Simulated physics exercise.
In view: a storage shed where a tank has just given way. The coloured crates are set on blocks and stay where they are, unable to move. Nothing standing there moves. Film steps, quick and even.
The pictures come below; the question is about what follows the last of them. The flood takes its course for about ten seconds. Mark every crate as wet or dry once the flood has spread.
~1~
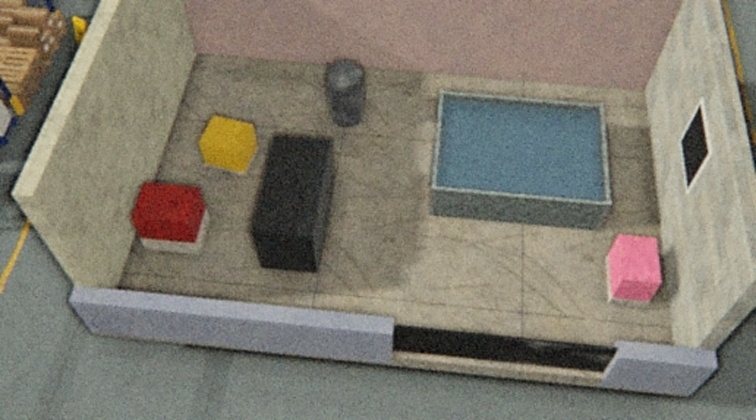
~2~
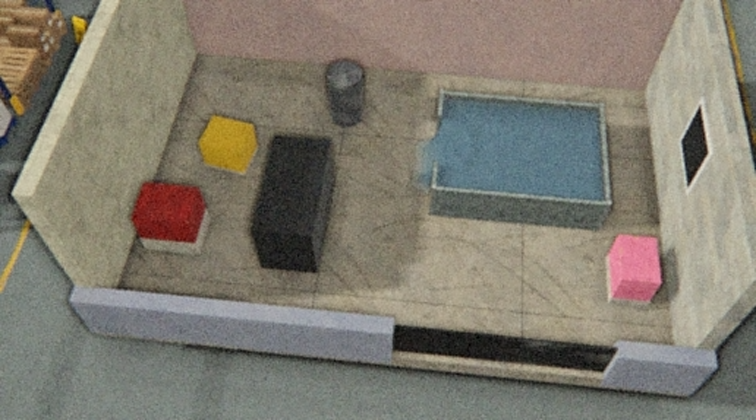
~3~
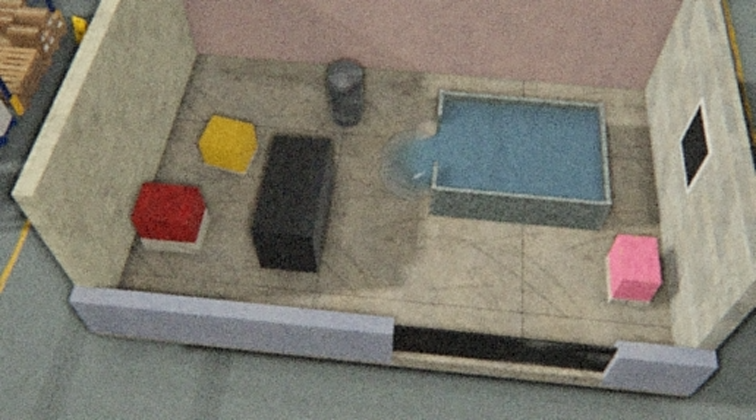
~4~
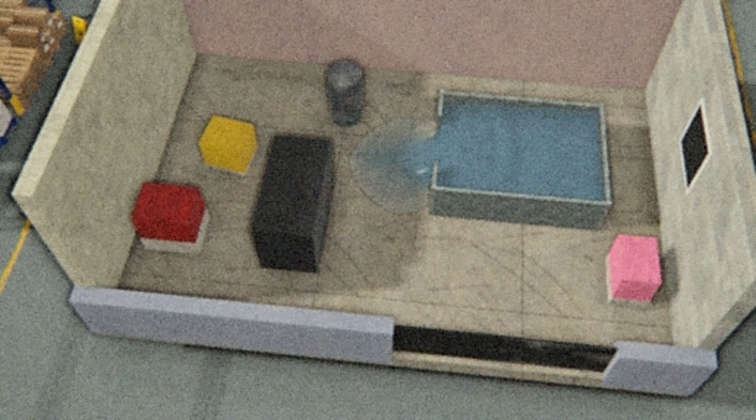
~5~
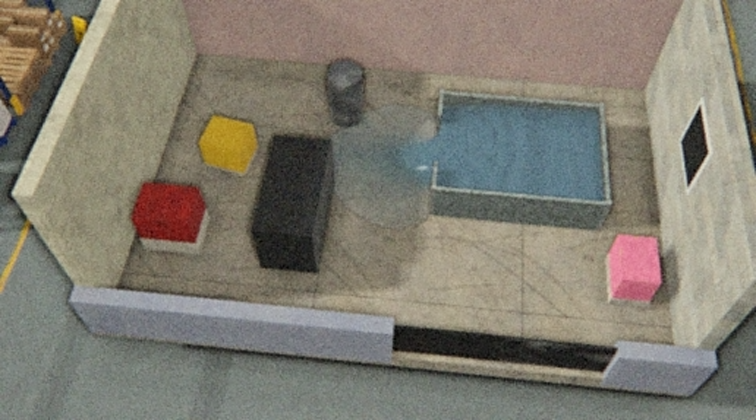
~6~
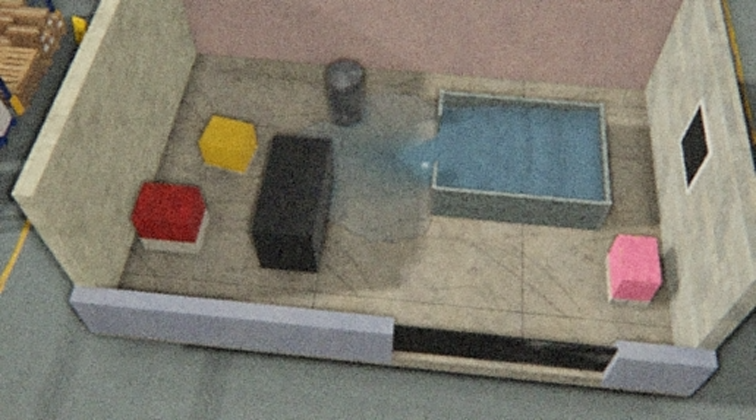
Yellow crate: Wet, red crate: Dry, pink crate: Dry.
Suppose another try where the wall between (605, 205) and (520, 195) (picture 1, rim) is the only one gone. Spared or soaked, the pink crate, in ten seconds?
In short: The pink one gets wet.
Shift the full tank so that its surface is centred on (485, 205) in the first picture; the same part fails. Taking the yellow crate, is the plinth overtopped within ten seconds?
Yellow crate: Flooded.
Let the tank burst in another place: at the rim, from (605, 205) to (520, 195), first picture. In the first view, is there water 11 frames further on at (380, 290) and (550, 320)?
The first spot is submerged, the second submerged.
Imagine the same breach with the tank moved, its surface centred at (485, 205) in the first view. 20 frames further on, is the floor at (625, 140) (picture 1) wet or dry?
By then that patch is left unwetted.
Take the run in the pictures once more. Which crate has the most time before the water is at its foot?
That one's the pink crate.
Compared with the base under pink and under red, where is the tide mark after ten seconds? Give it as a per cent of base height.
The first comes to 50 per cent and the second to 60 per cent.
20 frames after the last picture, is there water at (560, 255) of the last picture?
Answer: No flooding.
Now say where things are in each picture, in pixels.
Still water in the tank at (520, 148), in the first frame.
The front is at (421, 189), out from the gap at (438, 156), in the second frame.
Water pours out at (438, 158) and has run to (385, 173), in the third frame.
Water pours out at (438, 158) and has run to (354, 156), in the fourth frame.
The front is at a hidden place, out from the gap at (438, 157), in the fifth frame.
Water pours out at (438, 157) and has run to a hidden place, in the sixth frame.
A moment on, water covers 25 % of the floor; the yellow crate water round its plinth, the red crate not reached, the pink crate not reached.
Next, water covers 40 % of the floor; the yellow crate water round its plinth, the red crate water round its plinth, the pink crate not reached.
Then, water covers 60 % of the floor; the yellow crate water round its plinth, the red crate water round its plinth, the pink crate not reached.
Later, water covers 85 % of the floor; the yellow crate water round its plinth, the red crate water round its plinth, the pink crate water round its plinth.
In the end, water covers 100 % of the floor; the yellow crate was topped, the red crate stayed above the water, the pink crate stayed above the water.
